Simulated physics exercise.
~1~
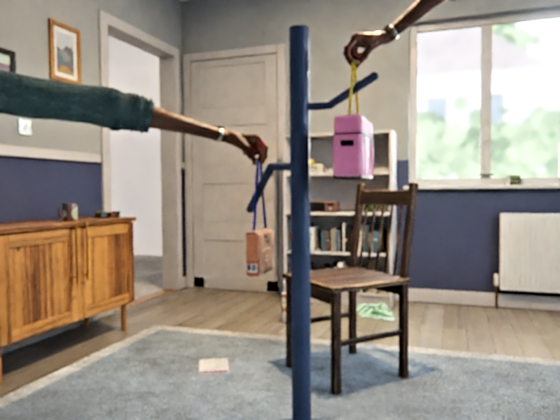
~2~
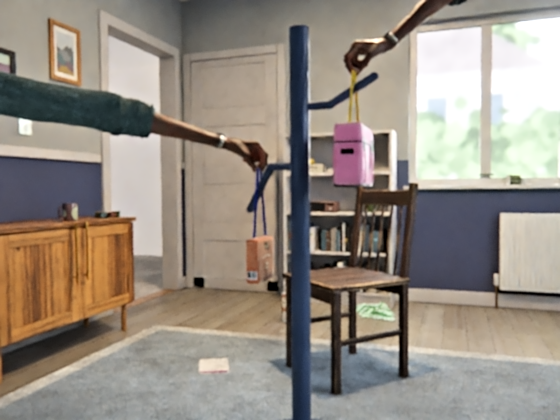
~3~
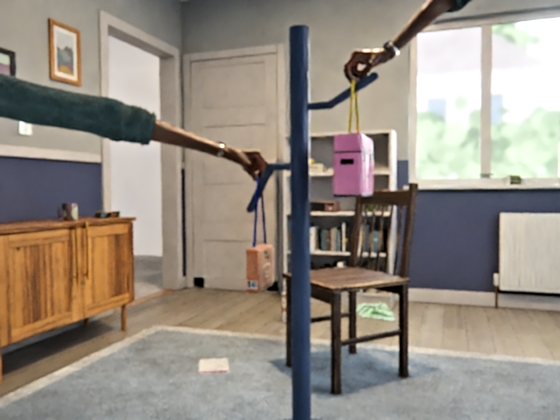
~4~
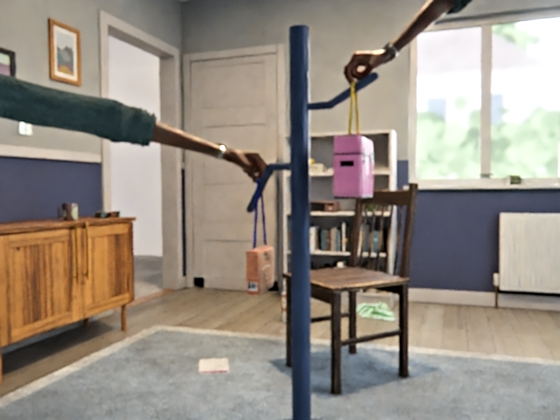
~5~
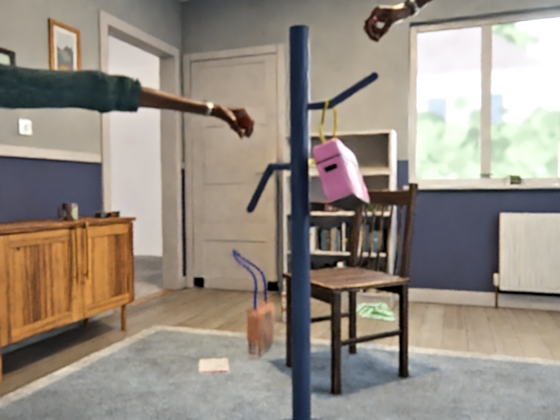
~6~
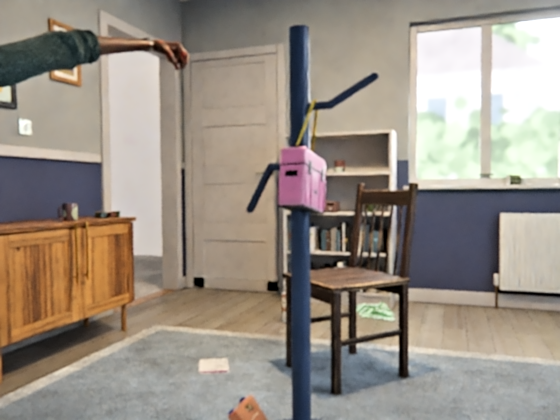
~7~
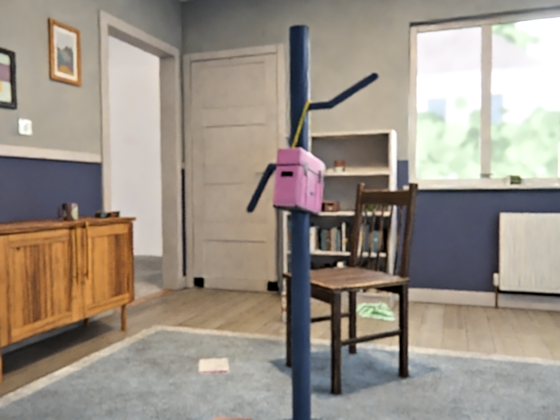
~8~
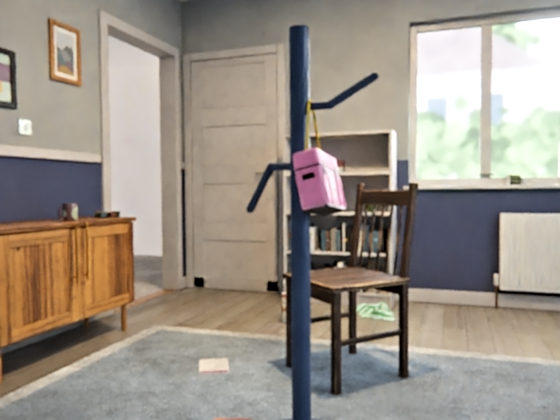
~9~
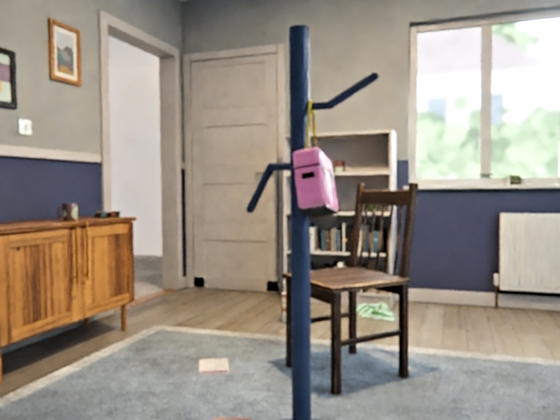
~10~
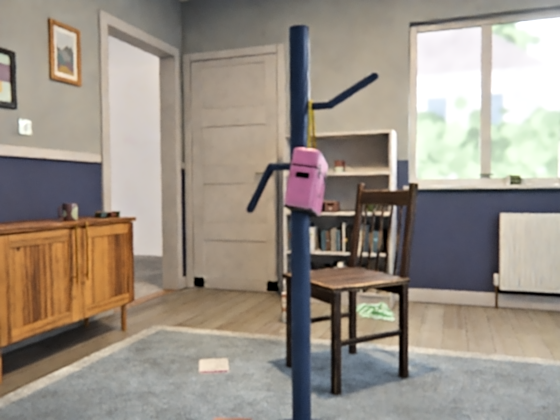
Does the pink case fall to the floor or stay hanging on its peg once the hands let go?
The pink case stays hanging by its loop on the right peg, resting close to the post, while the orange pouch drops to the floor.
